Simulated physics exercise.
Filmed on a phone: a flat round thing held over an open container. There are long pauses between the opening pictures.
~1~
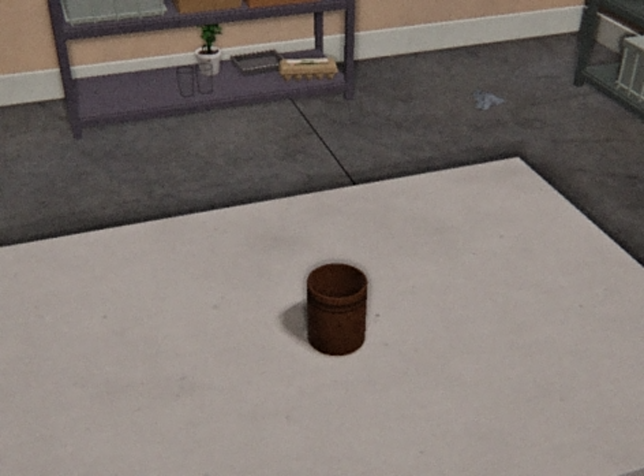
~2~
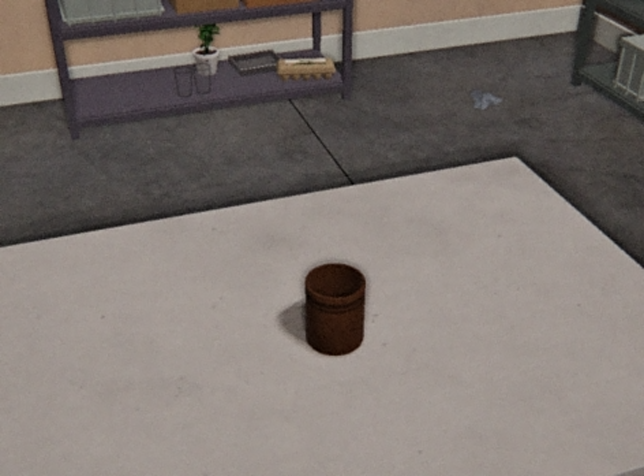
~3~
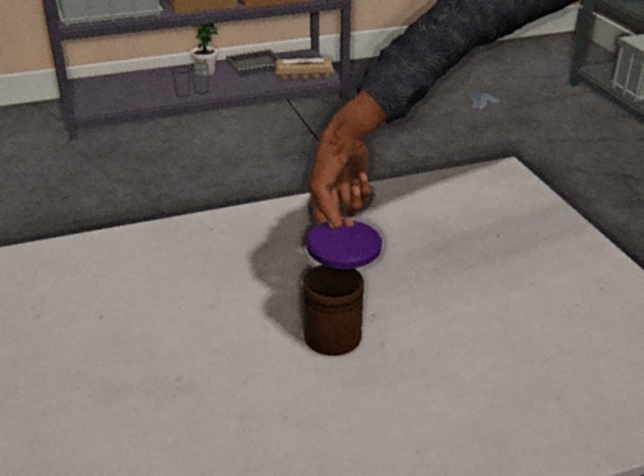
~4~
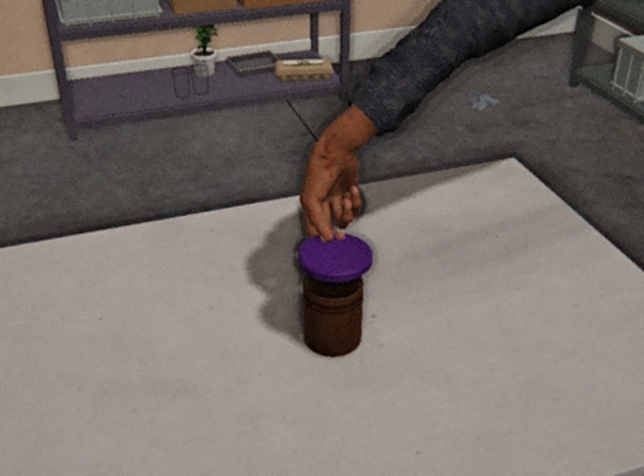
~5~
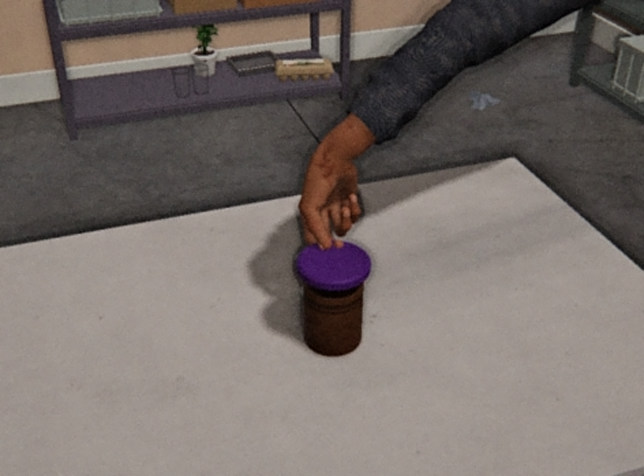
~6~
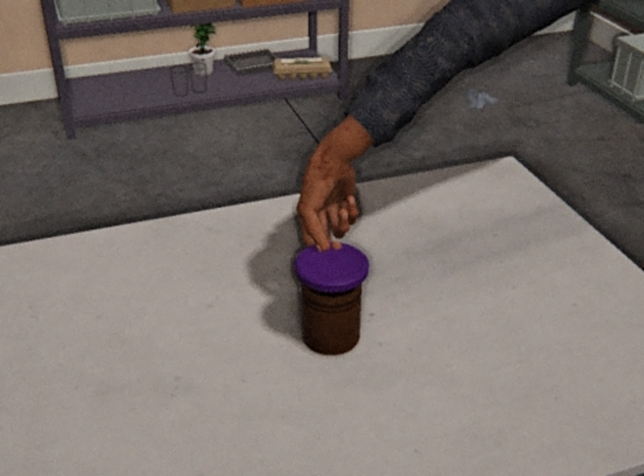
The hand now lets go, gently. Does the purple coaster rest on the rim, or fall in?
The purple coaster rests on the rim.
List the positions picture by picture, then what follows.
Jug (337, 310), in the first frame.
Jug (335, 310), in the second frame.
Still on the way; purple coaster (344, 243); jug (333, 310), in the third frame.
Still on the way; purple coaster (335, 257); jug (333, 311), in the fourth frame.
Still on the way; purple coaster (334, 265); jug (333, 310), in the fifth frame.
In place, still held; purple coaster (332, 266); jug (331, 309), in the sixth frame.
Then, 0.10 s after the last picture, purple coaster moved a little near (332, 275).
Then, 0.28 s after the last picture, purple coaster sitting on the rim near (332, 275).
At rest, the purple coaster covers the opening, near (332, 275).
